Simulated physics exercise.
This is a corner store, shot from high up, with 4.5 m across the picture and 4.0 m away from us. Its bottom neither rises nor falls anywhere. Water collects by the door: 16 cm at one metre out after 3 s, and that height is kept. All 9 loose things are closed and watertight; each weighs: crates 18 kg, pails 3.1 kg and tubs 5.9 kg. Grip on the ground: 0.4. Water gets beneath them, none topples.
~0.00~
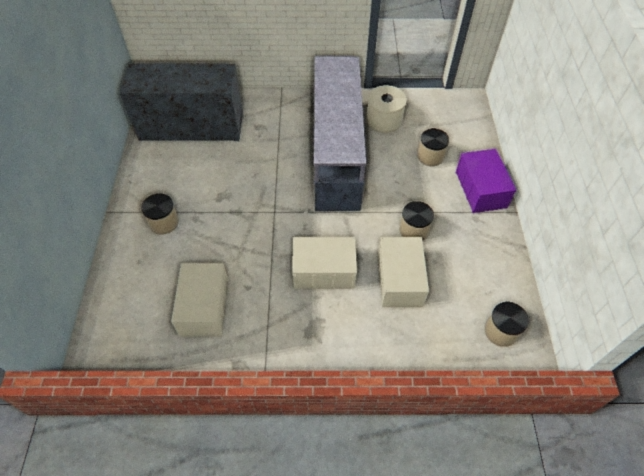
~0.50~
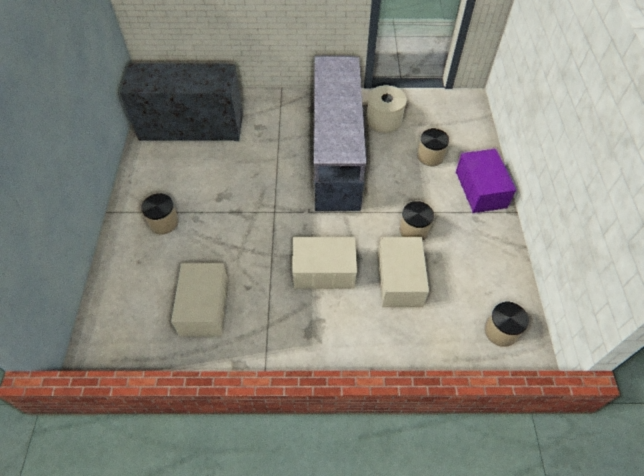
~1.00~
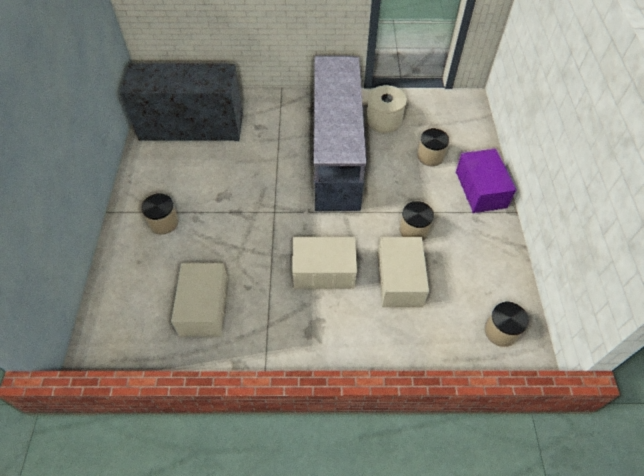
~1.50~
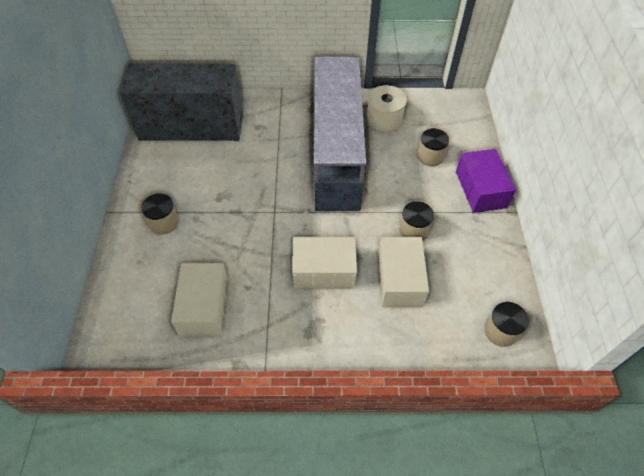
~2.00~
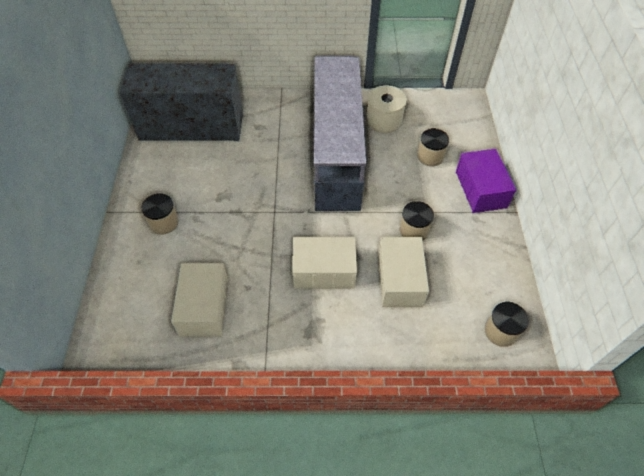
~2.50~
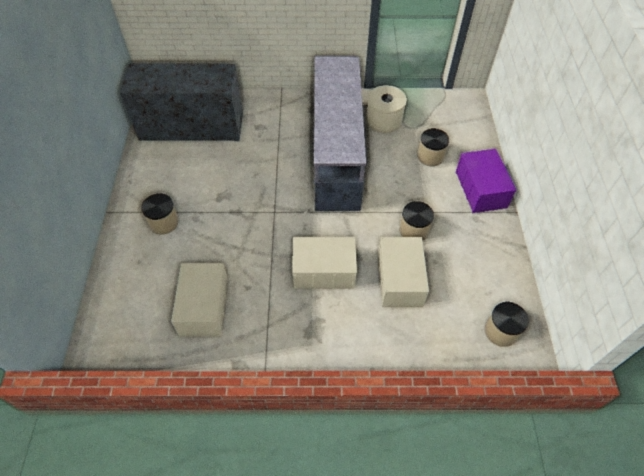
Purple crate, pale blocks and black-topped tubs sitting still on a concrete floor as the ground outside the brick wall turns green.
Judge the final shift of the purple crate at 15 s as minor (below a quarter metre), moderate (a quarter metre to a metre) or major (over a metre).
Major.
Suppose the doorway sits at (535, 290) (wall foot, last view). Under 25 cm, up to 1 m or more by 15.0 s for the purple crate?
In that case the purple crate would have stayed about where it was.
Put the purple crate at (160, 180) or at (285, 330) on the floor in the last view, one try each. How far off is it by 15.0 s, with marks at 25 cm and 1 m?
So, one try each: It sits almost still the first time and budges a bit the second.
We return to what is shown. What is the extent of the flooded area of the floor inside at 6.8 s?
At that time the wet patch spans about 9.0 m2.
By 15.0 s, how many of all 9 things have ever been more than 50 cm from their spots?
I count 7 of them.
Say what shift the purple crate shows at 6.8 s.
I'd put it at around 30 cm.
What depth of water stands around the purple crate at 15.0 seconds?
I'd put it at about 10 cm.
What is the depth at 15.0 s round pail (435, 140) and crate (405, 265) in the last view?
Depth approx. 8 cm / 7 cm.
After 3.5 s the purple crate is near (488, 171), 0.0 m from its start, aground; 0 afloat.
After 6.8 s the purple crate is near (486, 193), 0.3 m from its start, aground; 3 afloat.
After 11.0 s the purple crate is near (463, 273), 1.4 m from its start, afloat; 5 afloat.
After 15.0 s the purple crate is near (379, 285), 1.9 m from its start, afloat; 6 afloat.
